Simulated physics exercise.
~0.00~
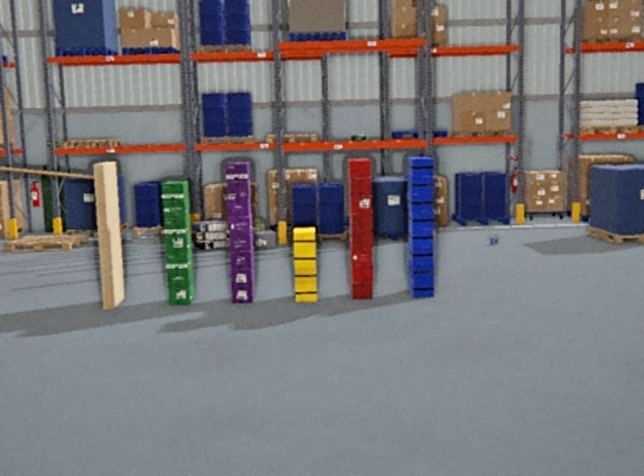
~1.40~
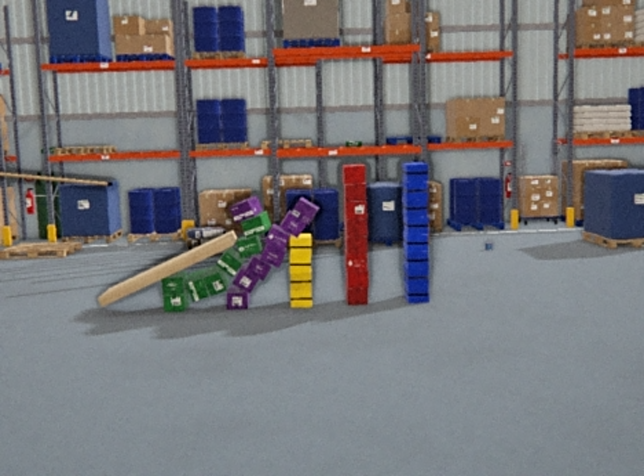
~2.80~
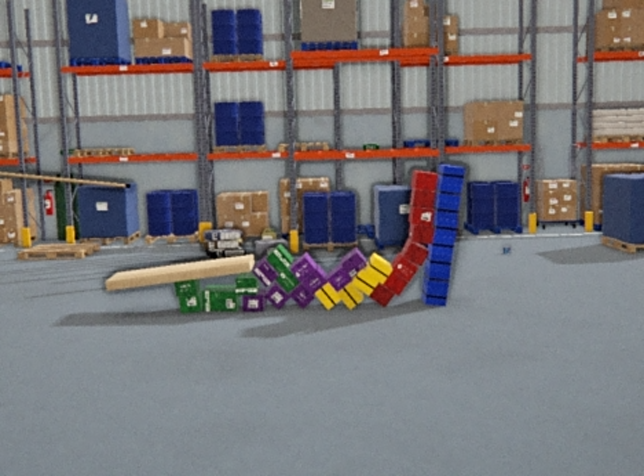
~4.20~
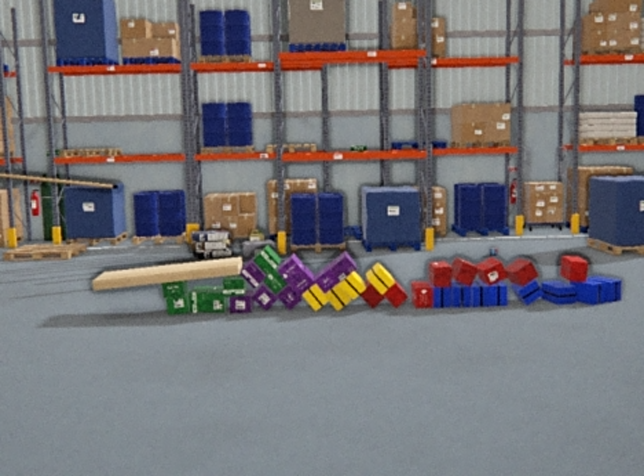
A tall wooden board tipped to the right into a row of colored carton stacks, toppling green and purple, then yellow, red and finally blue, until they lay in a low jumbled line across the warehouse floor with the board resting on the green ones.
